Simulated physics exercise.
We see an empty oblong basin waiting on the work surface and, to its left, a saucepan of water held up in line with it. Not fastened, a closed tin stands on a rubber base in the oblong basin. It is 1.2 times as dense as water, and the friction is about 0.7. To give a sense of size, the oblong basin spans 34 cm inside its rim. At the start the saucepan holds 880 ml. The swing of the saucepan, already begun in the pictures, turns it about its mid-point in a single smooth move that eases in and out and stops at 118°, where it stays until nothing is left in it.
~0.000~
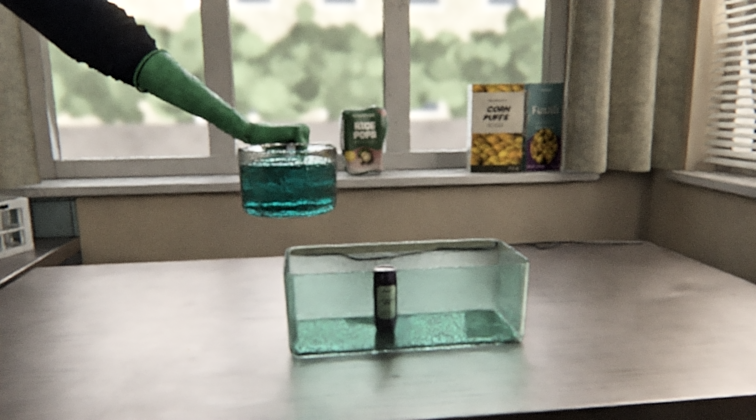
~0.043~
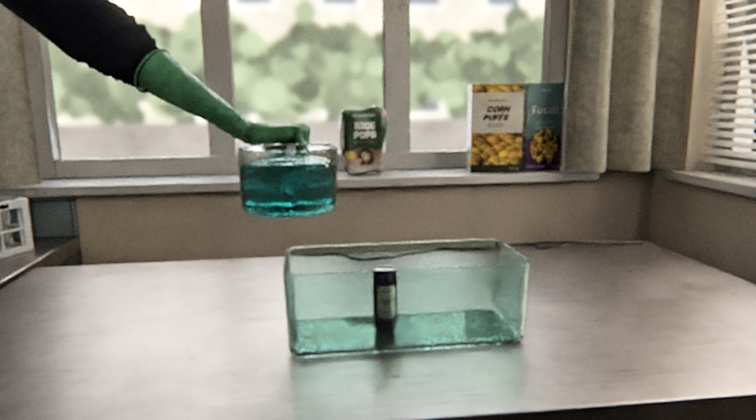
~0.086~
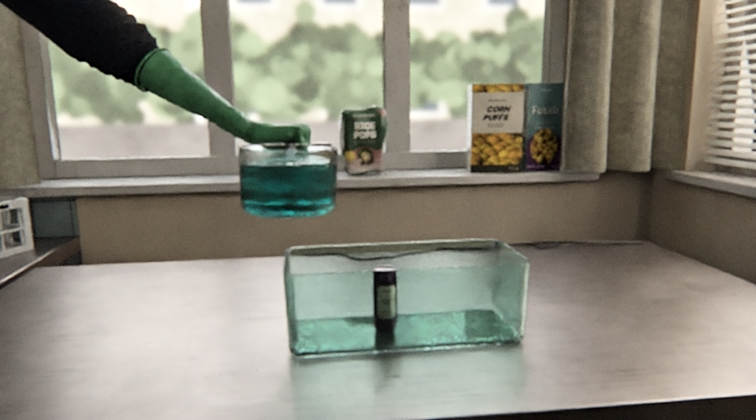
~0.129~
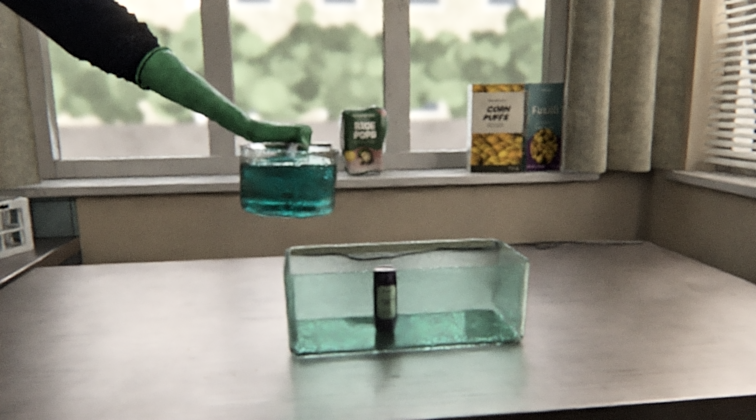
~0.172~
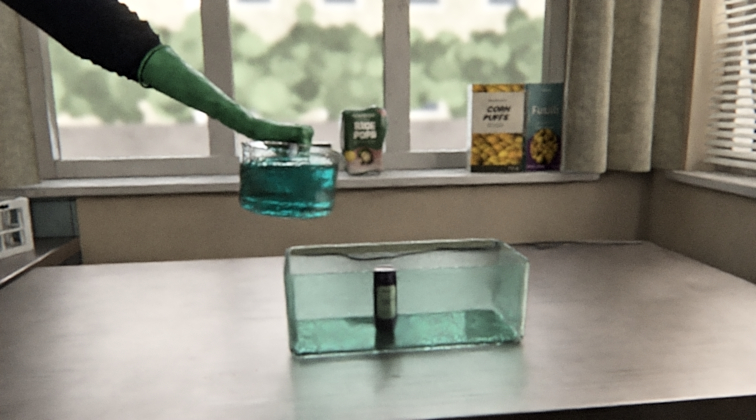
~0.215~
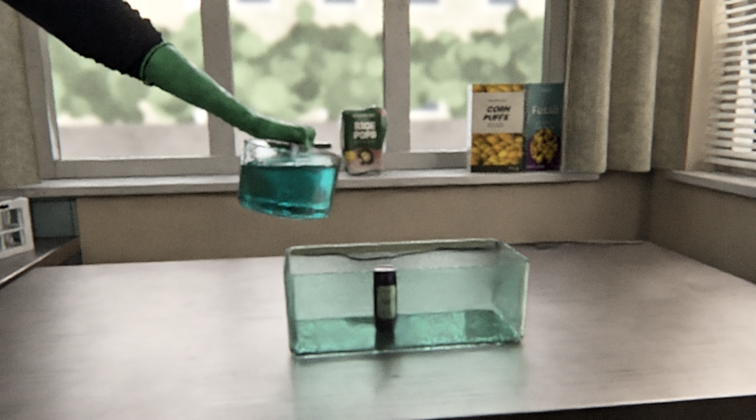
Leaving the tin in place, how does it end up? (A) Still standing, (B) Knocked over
Answer: A.
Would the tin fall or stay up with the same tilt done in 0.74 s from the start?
Result: Tin tipped over.
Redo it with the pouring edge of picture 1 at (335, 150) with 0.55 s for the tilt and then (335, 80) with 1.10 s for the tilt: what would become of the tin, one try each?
First it tips over; then it stays on its base.
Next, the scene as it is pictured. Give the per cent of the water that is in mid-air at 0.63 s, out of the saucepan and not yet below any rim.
Near 26 per cent at that moment.
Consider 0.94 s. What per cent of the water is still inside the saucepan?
Roughly 9 percent remains.
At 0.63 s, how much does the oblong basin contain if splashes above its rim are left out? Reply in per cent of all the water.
About 10 per cent.
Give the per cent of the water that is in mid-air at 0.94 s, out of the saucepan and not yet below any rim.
About 7 percent.
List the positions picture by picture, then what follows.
In the first picture, it leans 0°; its right rim is at (336, 148); the water meets the walls at (241, 162) and (334, 160); the oblong basin's rim runs from (285, 262) to (514, 251); the tin's top is at (385, 271).
In the second picture, it leans 0°; its right rim is at (336, 148); the water meets the walls at (242, 162) and (334, 160).
In the third picture, it leans 2°; its right rim is at (337, 149); the water meets the walls at (242, 162) and (335, 161).
In the fourth picture, it leans 4°; its right rim is at (338, 151); the water meets the walls at (243, 162) and (336, 161).
In the fifth picture, it leans 7°; its right rim is at (339, 154); the water meets the walls at (243, 162) and (336, 161).
In the sixth picture, it leans 11°; its right rim is at (341, 157); the water meets the walls at (243, 162) and (338, 162).
By 0.63 s the tilt is 72° and 63 per cent is still to pour; the tin stands where it began.
By 0.94 s the tilt is 112° and 9 per cent is still to pour; the tin stands where it began.
By 1.25 s the tilt is 118° and 0 per cent is still to pour; the tin stands 1 cm from where it began.
By 1.60 s the tilt is 118° and 0 per cent is still to pour; the tin stands 1 cm from where it began.
At rest the tin stands 1 cm from where it began.
